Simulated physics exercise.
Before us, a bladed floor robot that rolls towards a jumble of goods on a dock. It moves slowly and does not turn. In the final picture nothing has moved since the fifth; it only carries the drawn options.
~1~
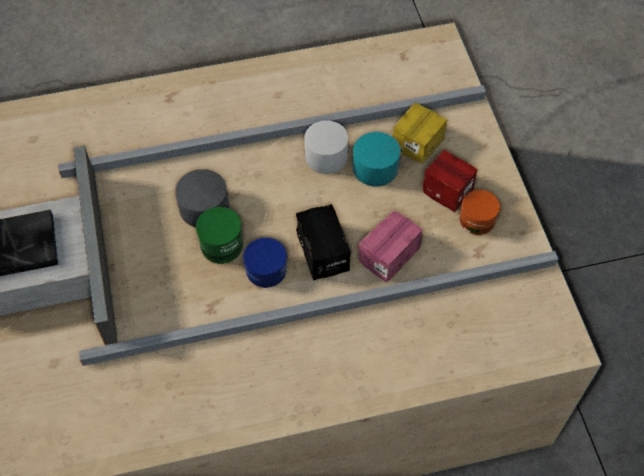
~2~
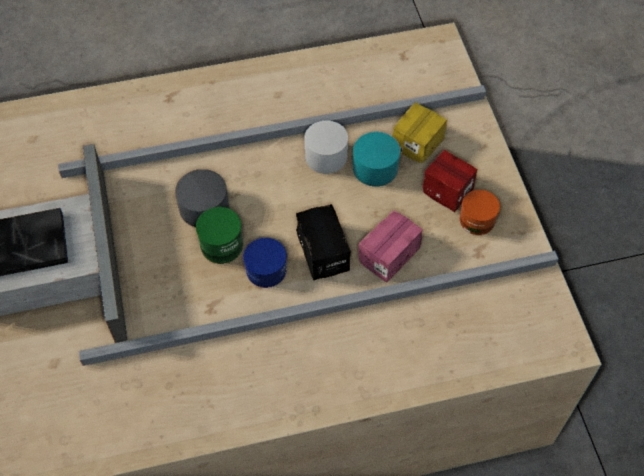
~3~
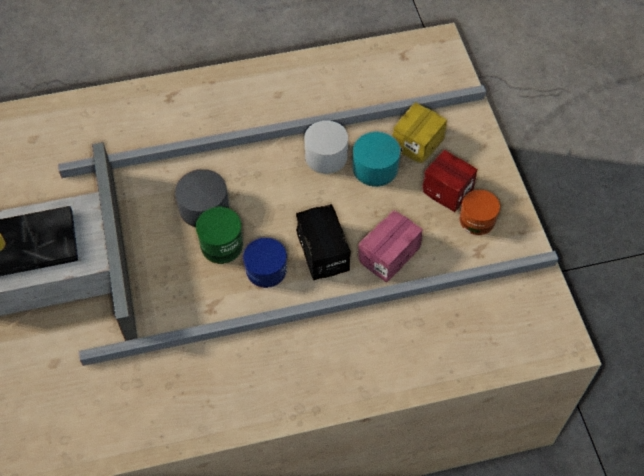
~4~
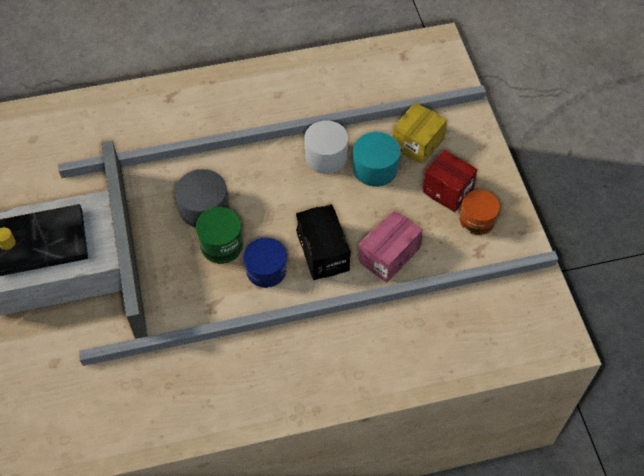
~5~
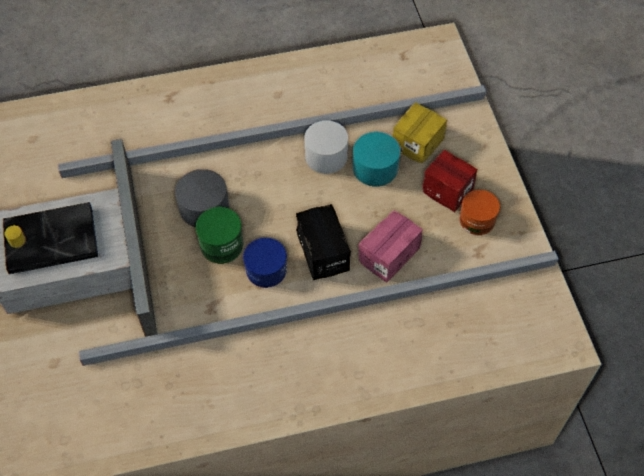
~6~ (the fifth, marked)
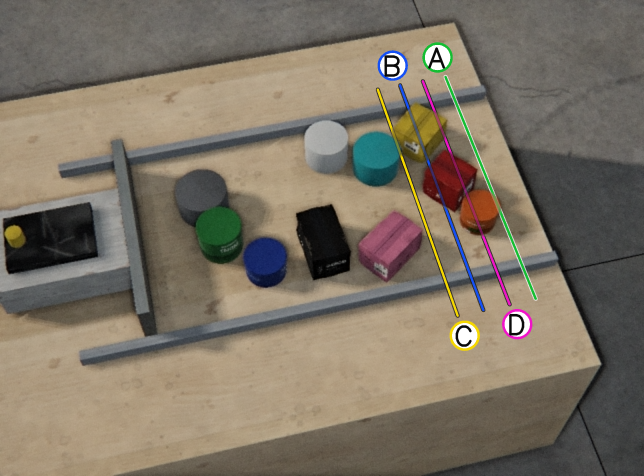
A wide-bladed machine crept slowly to the right between two rails on a wooden surface, edging closer to a scattered group of colourful round containers and boxes, which all stayed still and untouched.
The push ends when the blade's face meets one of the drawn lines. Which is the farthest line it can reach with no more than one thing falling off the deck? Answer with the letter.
Up to line C.
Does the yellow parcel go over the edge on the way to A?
Yes.
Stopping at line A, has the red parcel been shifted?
Yes.
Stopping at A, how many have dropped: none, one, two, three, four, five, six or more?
By then, six or more.
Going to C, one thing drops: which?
It is the orange pail.
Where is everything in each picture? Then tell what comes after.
In the first picture, orange pail (479, 213); white canister (327, 147); green pail (220, 236).
In the second picture, robot (26, 241); black box (323, 242).
In the third picture, robot (36, 239); turquoise canister (376, 159).
In the fourth picture, robot (47, 237); blue pail (265, 263).
In the fifth picture, robot (57, 235); yellow parcel (419, 133); orange pail (479, 213); white canister (327, 147).
On the marked copy, A at (487, 180); B at (438, 189); C at (415, 194); D at (463, 184).
Following C. Soon after the start, robot (164, 214); blue pail (275, 265); grey canister (261, 187).
Later, robot (269, 194); orange pail (493, 202); yellow parcel (431, 127).
In the end, robot (346, 179); orange pail over the edge; pink parcel (530, 219); one fallen.
As for the rest, A drops six; B drops two; D drops six.
